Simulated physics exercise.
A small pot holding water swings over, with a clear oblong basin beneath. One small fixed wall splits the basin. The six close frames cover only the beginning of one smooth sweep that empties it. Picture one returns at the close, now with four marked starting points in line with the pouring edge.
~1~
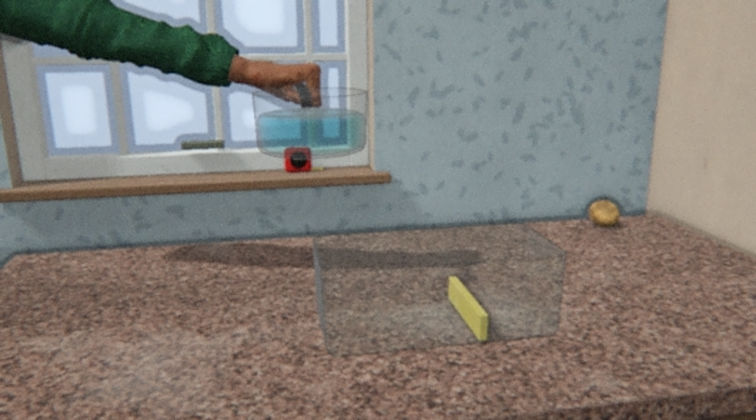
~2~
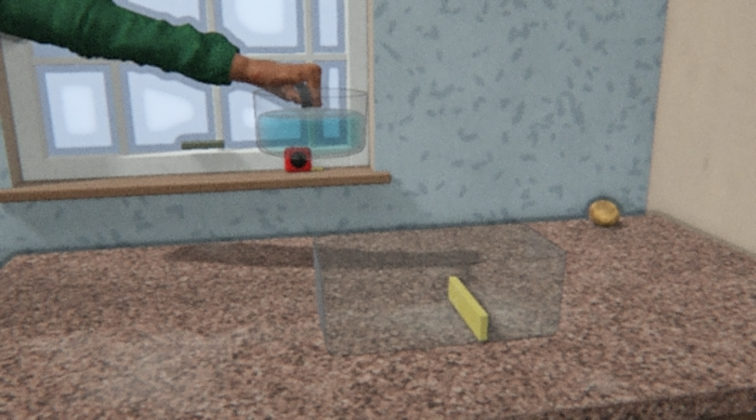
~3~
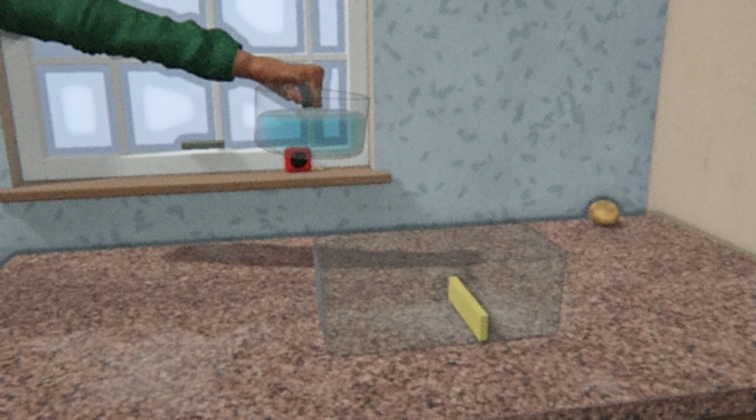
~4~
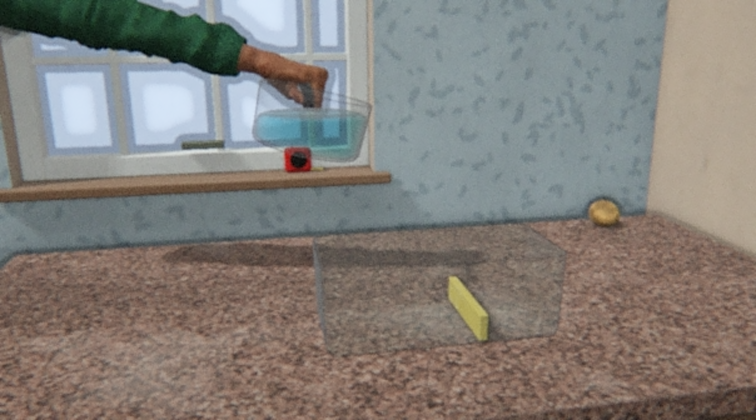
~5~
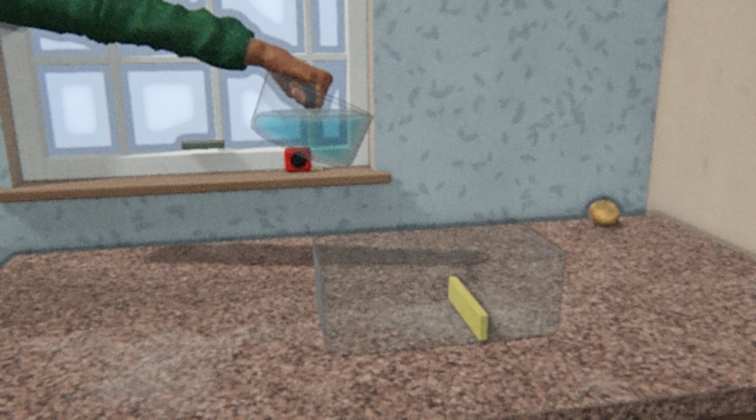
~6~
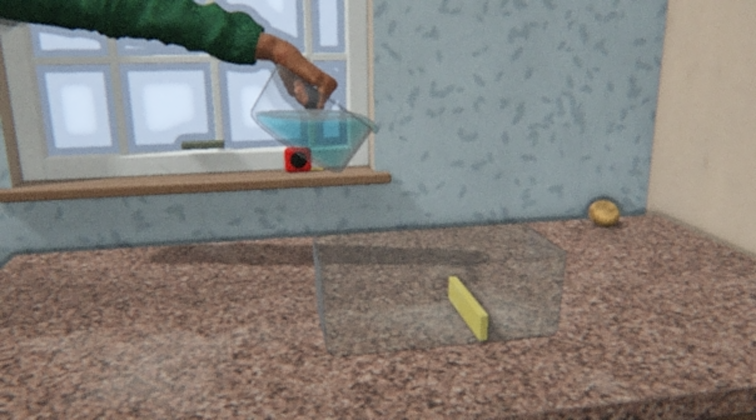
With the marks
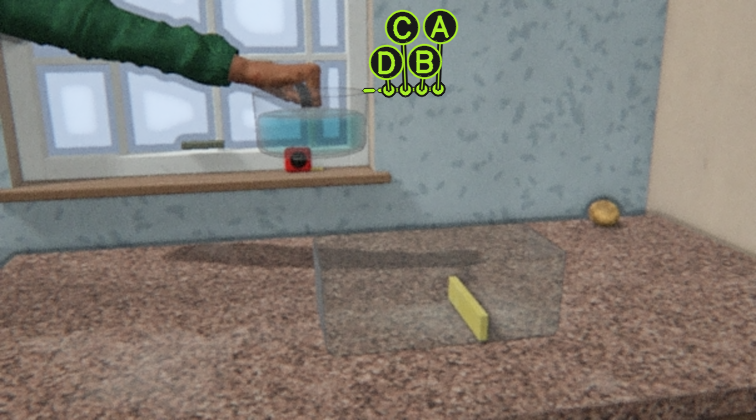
A hand in a green sleeve holds a clear pot of blue water at upper left, in front of a window, above a speckled reddish-brown counter seen from the front and slightly above. A clear oblong basin with a yellow slab inside sits below, a small red object by the sill, a golden ball at right. The hand tilts the pot steadily rightward until water reaches its lip; the camera stays still.
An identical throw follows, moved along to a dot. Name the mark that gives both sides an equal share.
B is best.
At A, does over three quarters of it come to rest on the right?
No, it does not.
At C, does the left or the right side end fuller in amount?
The left one.
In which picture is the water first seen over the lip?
Picture 6.
In lime, A at (438, 89); B at (421, 89); C at (405, 89); D at (388, 90).
With A, about 29 % ends left of the wall and 70 % right of it.
With B, about 48 % ends left of the wall and 51 % right of it.
With C, about 73 % ends left of the wall and 25 % right of it.
With D, about 94 % ends left of the wall and 5 % right of it.
